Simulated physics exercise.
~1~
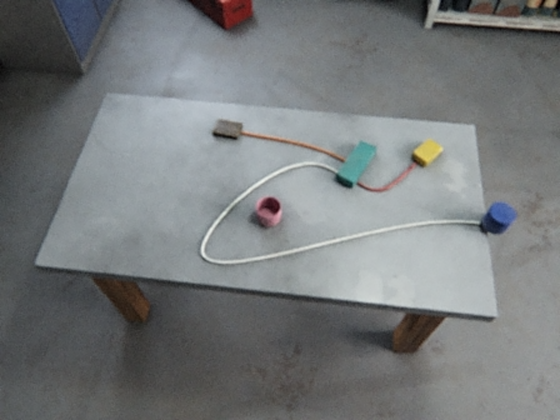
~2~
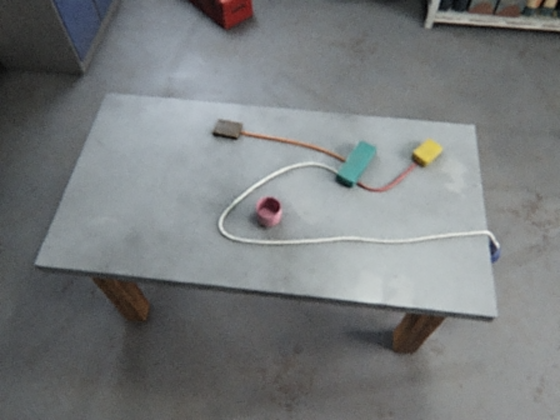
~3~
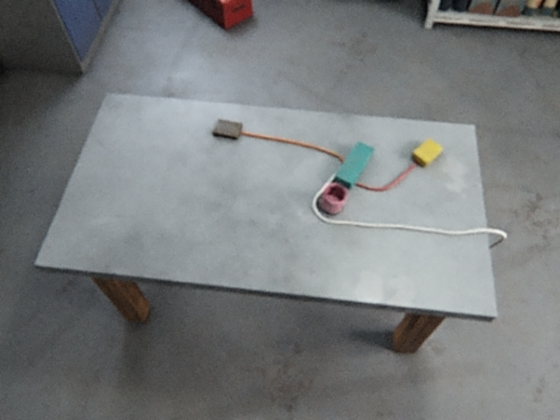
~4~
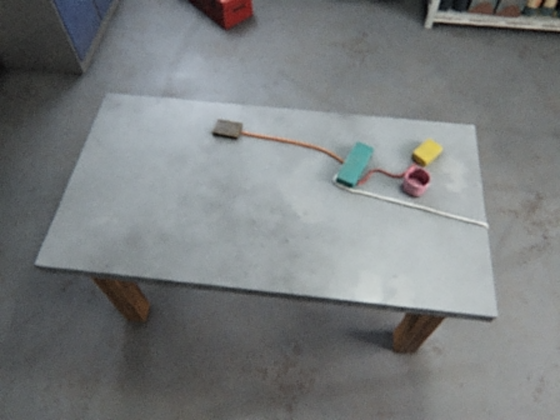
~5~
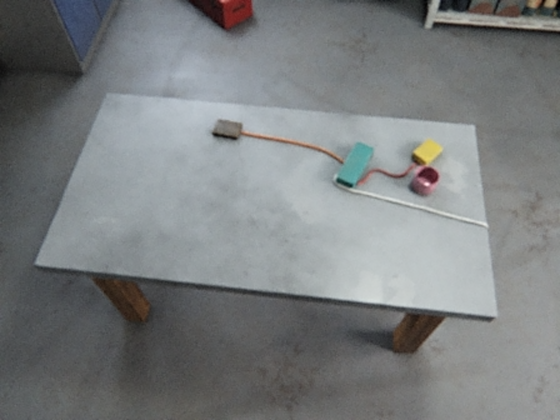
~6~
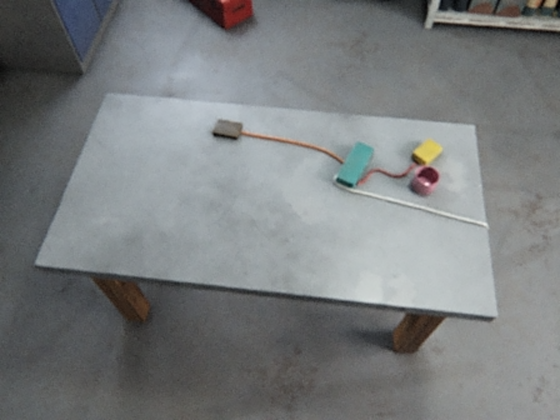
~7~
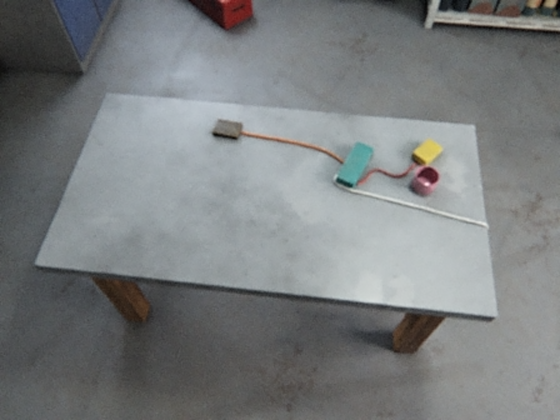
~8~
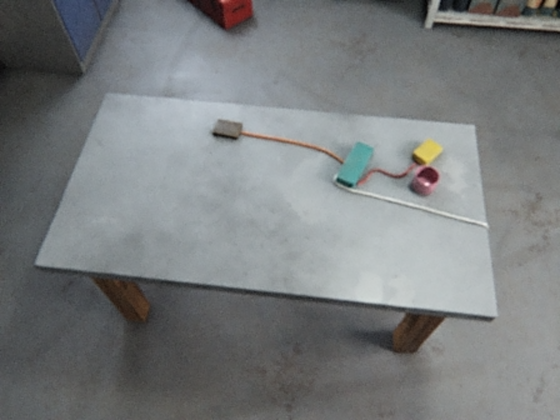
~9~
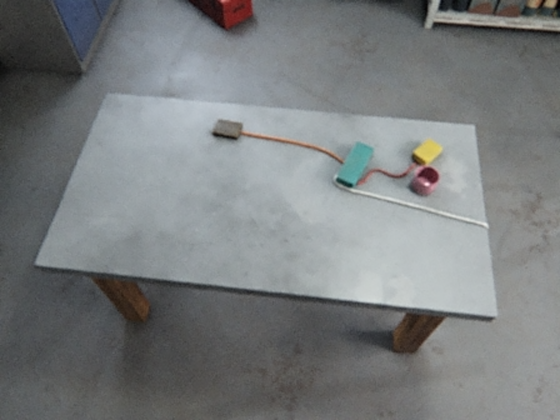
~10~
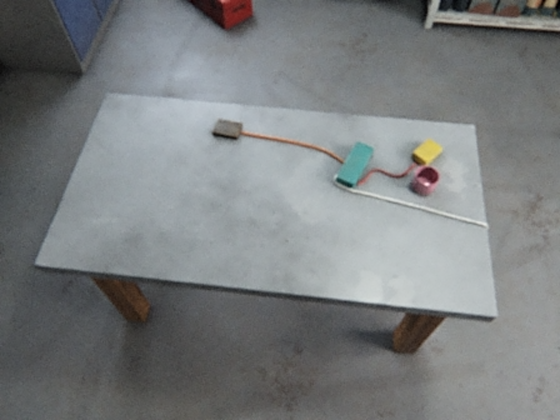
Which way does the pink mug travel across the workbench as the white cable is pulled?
The pink mug moves to the right, ending up near the yellow block.
